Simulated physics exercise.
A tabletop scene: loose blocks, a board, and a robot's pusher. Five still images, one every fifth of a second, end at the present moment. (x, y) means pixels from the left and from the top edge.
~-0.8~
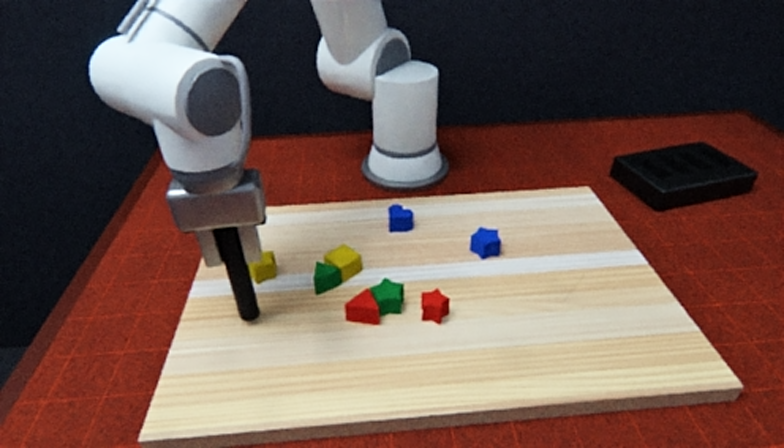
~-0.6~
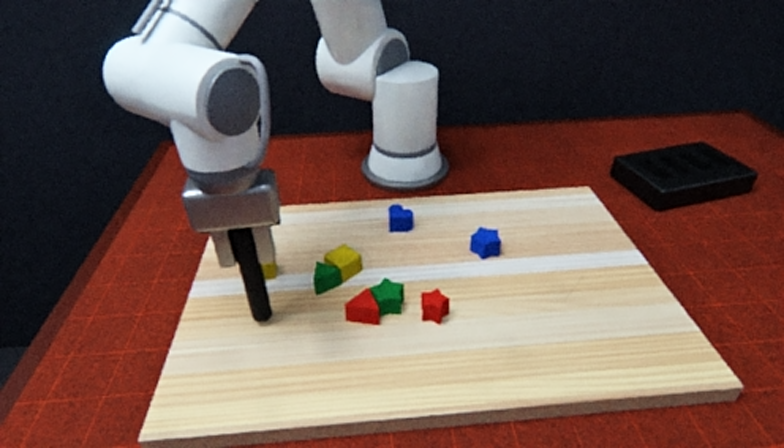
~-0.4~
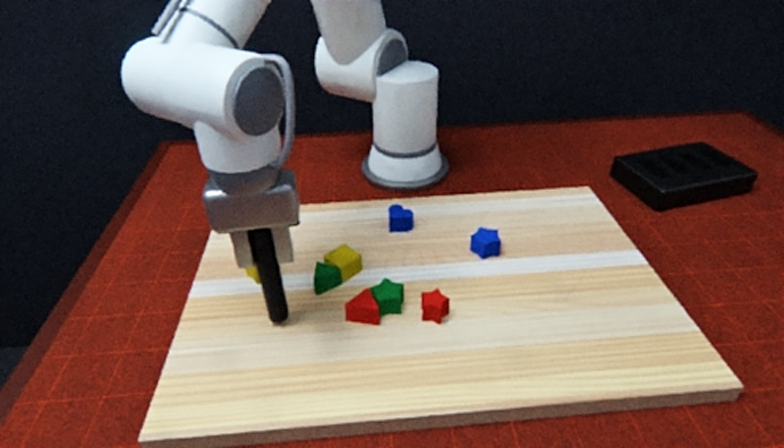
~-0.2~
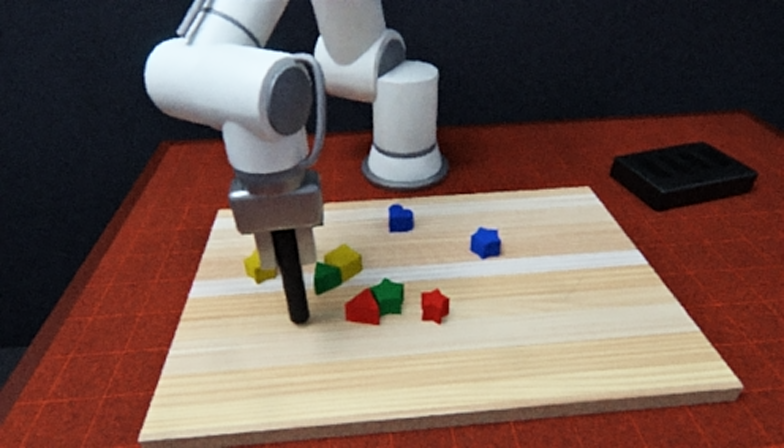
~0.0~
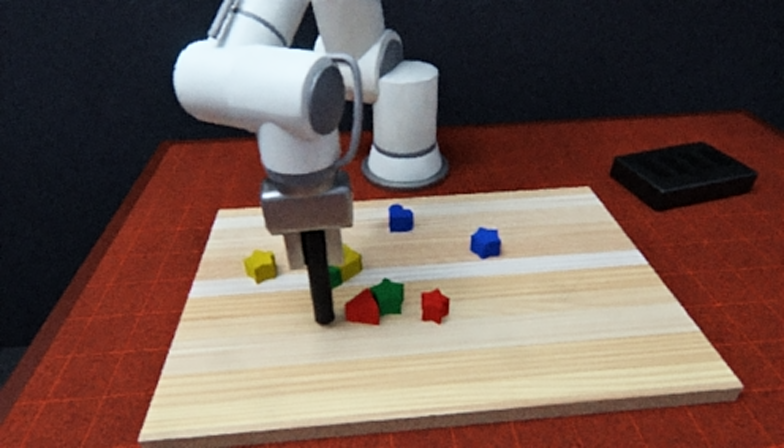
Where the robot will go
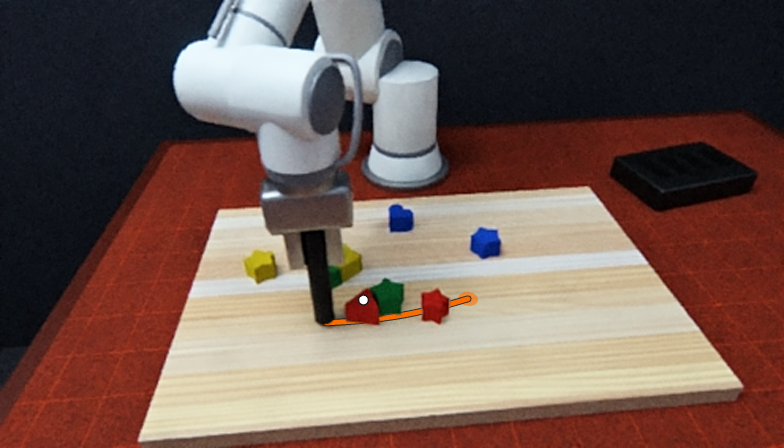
The clip shows a robot arm holding a black pusher over a wooden board scattered with red, green, yellow and blue blocks. The arm moves the pusher steadily right, close to the red triangle, while the blocks stay still.
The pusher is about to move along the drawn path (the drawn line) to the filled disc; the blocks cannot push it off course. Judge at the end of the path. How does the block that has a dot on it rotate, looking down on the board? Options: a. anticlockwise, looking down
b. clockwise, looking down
Answer: A.
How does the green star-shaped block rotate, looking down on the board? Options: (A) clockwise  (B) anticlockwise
That would be B.
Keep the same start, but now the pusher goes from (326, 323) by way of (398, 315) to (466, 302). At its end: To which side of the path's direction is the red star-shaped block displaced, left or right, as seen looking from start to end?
It moves off to the right.
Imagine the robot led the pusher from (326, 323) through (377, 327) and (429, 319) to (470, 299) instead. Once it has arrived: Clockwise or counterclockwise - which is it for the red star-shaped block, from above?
Answer: Clockwise.
The line goes from (326, 323) by way of (376, 319) and (424, 311) to (468, 299); the dot is on the red triangle.
The first path, step by step. One third of the way, pusher at (377, 314); red triangle at (401, 292), turned 25° anticlockwise; green star-shaped block at (415, 277), turned 20° anticlockwise.
Two thirds of the way, pusher at (424, 305); red triangle at (437, 283), turned 80° anticlockwise; green star-shaped block at (424, 268), turned 75° anticlockwise; red star-shaped block at (458, 297), turned 55° clockwise.
At the end, pusher at (469, 293); green triangle unmoved; red triangle at (462, 270), turned 145° anticlockwise; green star-shaped block at (424, 267), turned 85° anticlockwise; red star-shaped block at (480, 296), turned 135° clockwise.
